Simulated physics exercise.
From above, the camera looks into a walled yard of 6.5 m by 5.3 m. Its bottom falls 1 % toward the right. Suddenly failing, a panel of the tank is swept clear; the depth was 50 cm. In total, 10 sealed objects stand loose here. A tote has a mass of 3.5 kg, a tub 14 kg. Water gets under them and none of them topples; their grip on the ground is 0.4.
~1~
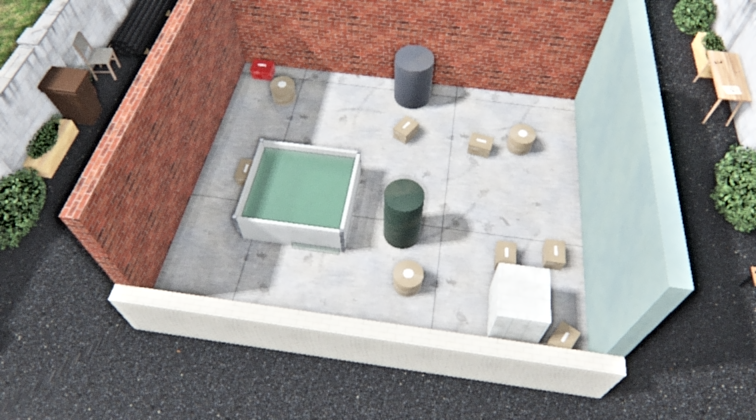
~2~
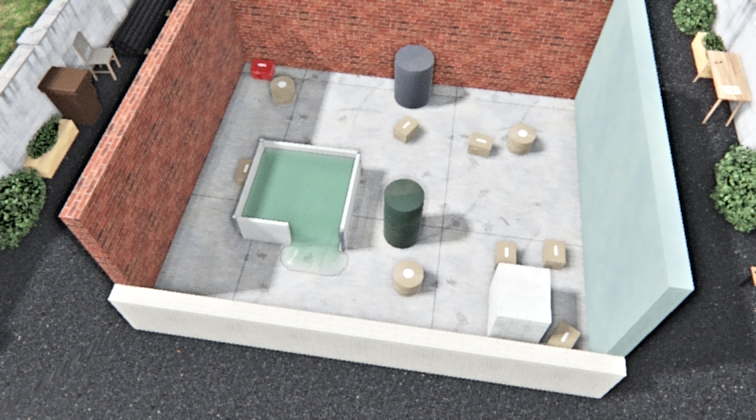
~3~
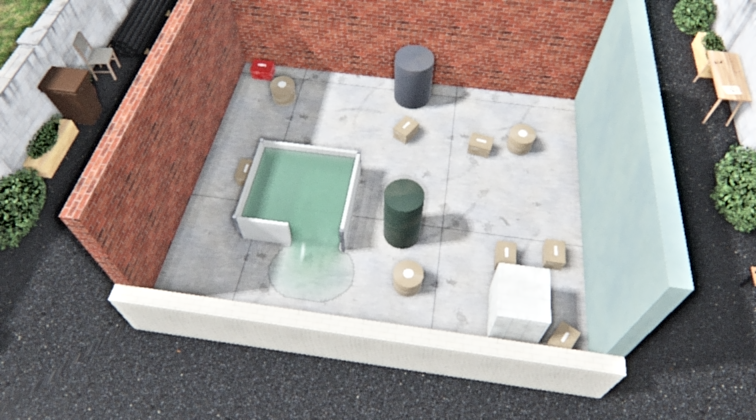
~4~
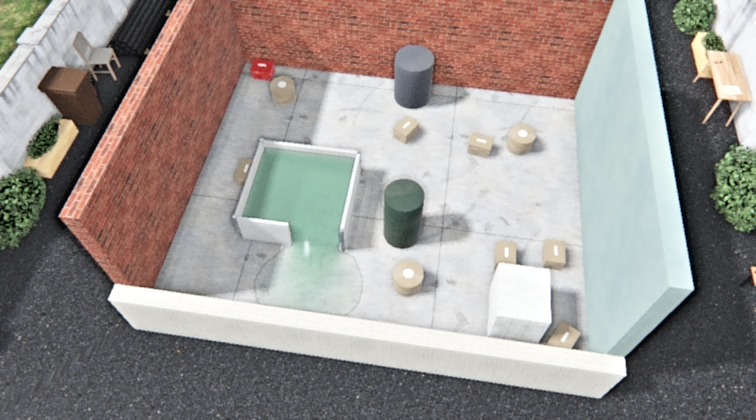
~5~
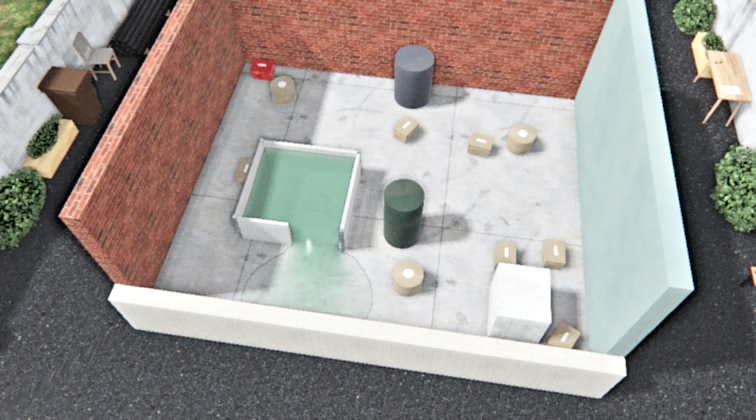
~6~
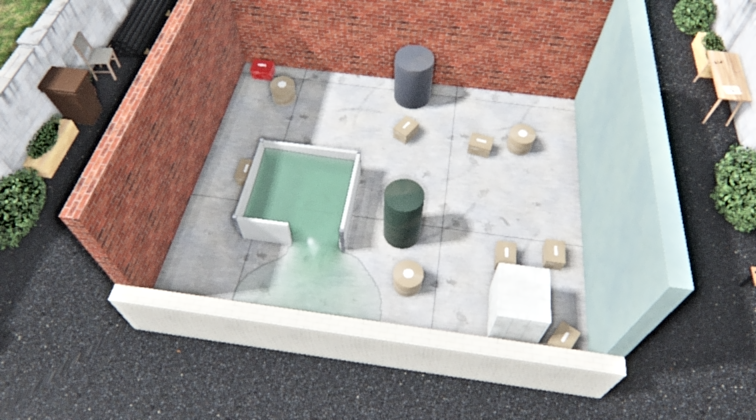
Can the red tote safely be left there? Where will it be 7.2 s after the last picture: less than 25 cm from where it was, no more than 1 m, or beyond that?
Long shift.
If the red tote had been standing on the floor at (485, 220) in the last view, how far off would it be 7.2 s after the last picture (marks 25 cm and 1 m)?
What happens is that it covers a big distance.
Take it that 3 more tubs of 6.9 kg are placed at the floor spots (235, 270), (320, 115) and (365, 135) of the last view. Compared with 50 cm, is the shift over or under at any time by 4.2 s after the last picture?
Within it, within it, within it.
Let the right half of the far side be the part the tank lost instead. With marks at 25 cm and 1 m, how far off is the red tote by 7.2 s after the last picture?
The answer: The red tote is taken far off.
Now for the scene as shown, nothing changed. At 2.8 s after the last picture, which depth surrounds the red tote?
About 0 cm.
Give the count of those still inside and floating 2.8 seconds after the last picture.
I get 0.
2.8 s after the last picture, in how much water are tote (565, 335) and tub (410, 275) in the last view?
Some 3 cm at the first, some 4 cm at the second.
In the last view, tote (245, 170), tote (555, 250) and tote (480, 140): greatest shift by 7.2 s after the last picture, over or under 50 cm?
The first topped the threshold, the second topped the threshold, and the third topped the threshold.
Then, 0.9 s after the last picture the red tote is near (262, 65), 0.0 m from its start, aground; 0 afloat.
Then, 2.8 s after the last picture the red tote is near (262, 65), 0.0 m from its start, aground; 0 afloat.
Then, 4.8 s after the last picture the red tote is near (264, 60), 0.2 m from its start, aground; 3 afloat.
Then, 7.2 s after the last picture the red tote is near (352, 86), 1.8 m from its start, afloat; 5 afloat.
